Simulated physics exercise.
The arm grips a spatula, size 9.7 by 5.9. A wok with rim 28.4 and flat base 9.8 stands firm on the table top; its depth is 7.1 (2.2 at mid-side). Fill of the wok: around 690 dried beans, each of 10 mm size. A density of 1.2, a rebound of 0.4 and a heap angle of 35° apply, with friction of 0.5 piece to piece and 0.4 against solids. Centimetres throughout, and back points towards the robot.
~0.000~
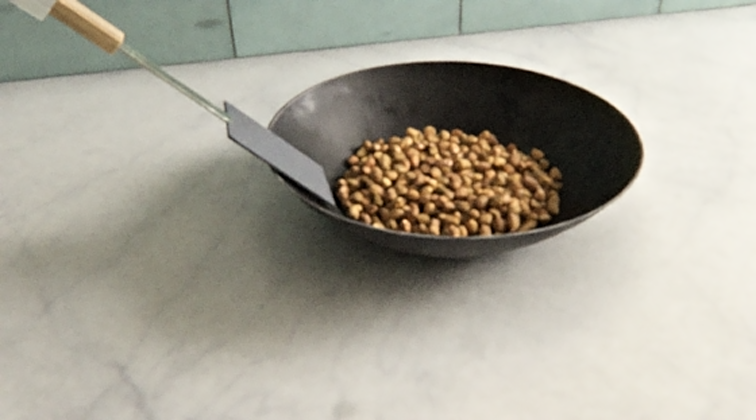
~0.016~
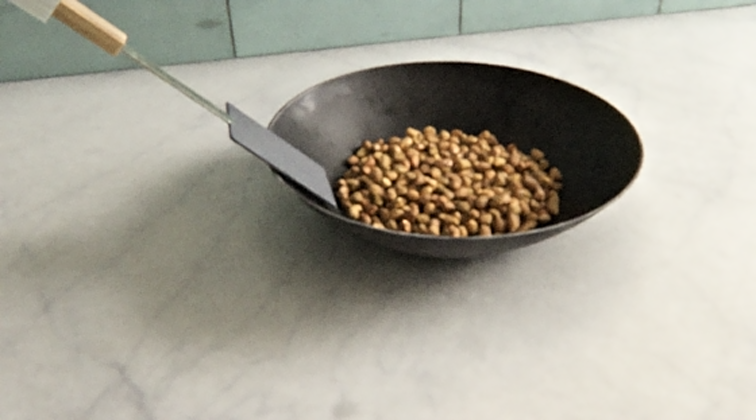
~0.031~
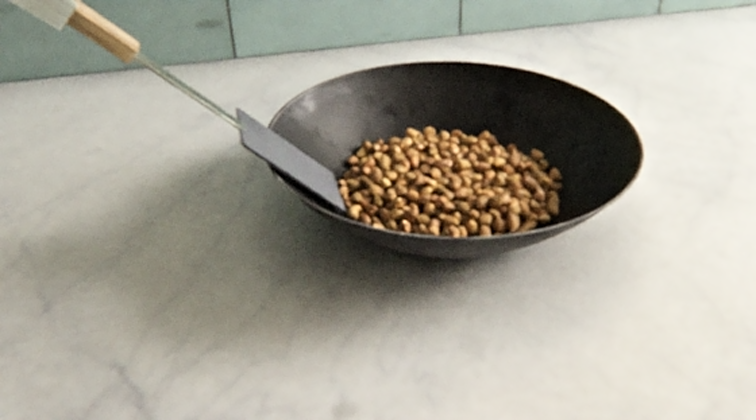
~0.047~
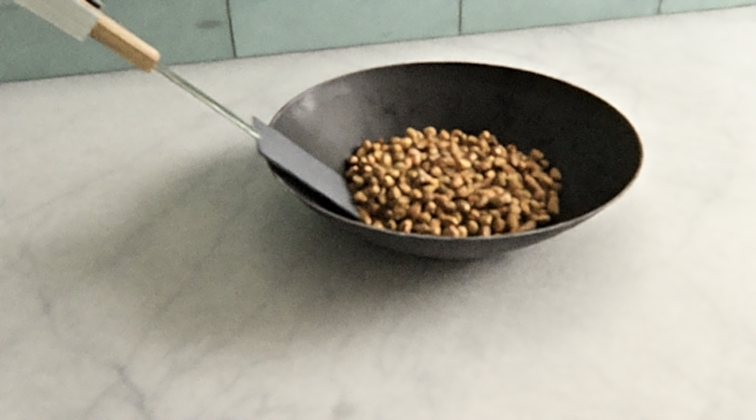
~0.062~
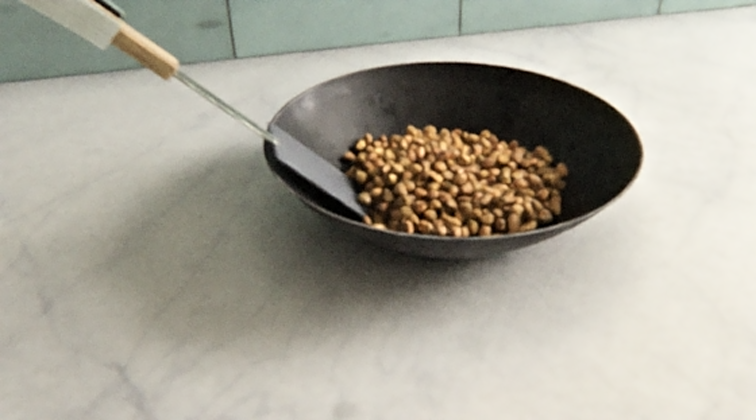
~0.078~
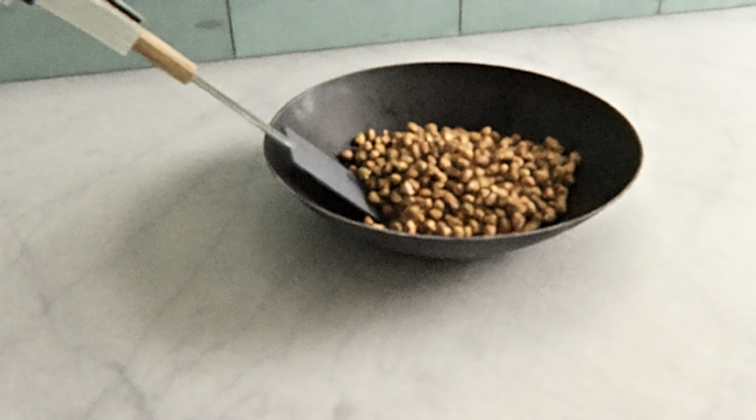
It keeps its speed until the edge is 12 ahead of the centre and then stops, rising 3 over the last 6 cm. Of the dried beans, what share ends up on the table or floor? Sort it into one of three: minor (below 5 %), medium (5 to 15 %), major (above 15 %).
Major, above 15 %.
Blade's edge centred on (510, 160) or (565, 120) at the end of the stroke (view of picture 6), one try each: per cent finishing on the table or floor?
I'd say some 0 per cent, then some 20 per cent.
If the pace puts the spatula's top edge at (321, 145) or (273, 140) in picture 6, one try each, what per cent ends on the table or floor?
Some 35 and 20 per cent.
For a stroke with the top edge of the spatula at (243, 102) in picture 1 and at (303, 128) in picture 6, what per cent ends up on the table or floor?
About 30 per cent.
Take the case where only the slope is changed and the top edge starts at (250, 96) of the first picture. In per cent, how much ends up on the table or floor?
Near 30 in a hundred.
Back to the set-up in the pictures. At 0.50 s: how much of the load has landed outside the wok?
Around 10 %.
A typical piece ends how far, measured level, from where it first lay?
Some 4 centimetres.
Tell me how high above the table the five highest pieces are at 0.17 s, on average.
Estimated height above table: Approx. 6 cm.
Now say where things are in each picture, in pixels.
In the first frame, spatula top edge at (226, 118), sloping 45°; upper third of the load around (452, 177), from x 340 to 555, top at y 130; 687 in the wok.
In the second frame, spatula top edge at (228, 119), sloping 45°; upper third of the load around (452, 177), from x 340 to 555, top at y 130.
In the third frame, spatula top edge at (239, 125), sloping 45°; upper third of the load around (452, 177), from x 340 to 555, top at y 130.
In the fourth frame, spatula top edge at (256, 133), sloping 45°; upper third of the load around (449, 177), from x 350 to 555, top at y 130.
In the fifth frame, spatula top edge at (272, 139), sloping 45°; upper third of the load around (451, 172), from x 350 to 560, top at y 130.
In the sixth frame, spatula top edge at (288, 143), sloping 45°; upper third of the load around (460, 168), from x 345 to 575, top at y 130; 687 in the wok.
By 0.17 s, sloping 45°, highest piece 6 above the table; 687 in the wok.
By 0.26 s, sloping 45°, highest piece 8 above the table; 686 in the wok, 1 on the blade or in flight.
By 0.50 s, sloping 45°, highest piece 12 above the table; 510 in the wok, 82 on the table or floor, 95 on the blade or in flight.
By 1.55 s, sloping 45°, highest piece 6 above the table; 510 in the wok, 177 on the table or floor.
Final count, 510 in the wok, 177 on the table or floor. That is 26 % on the table or floor.
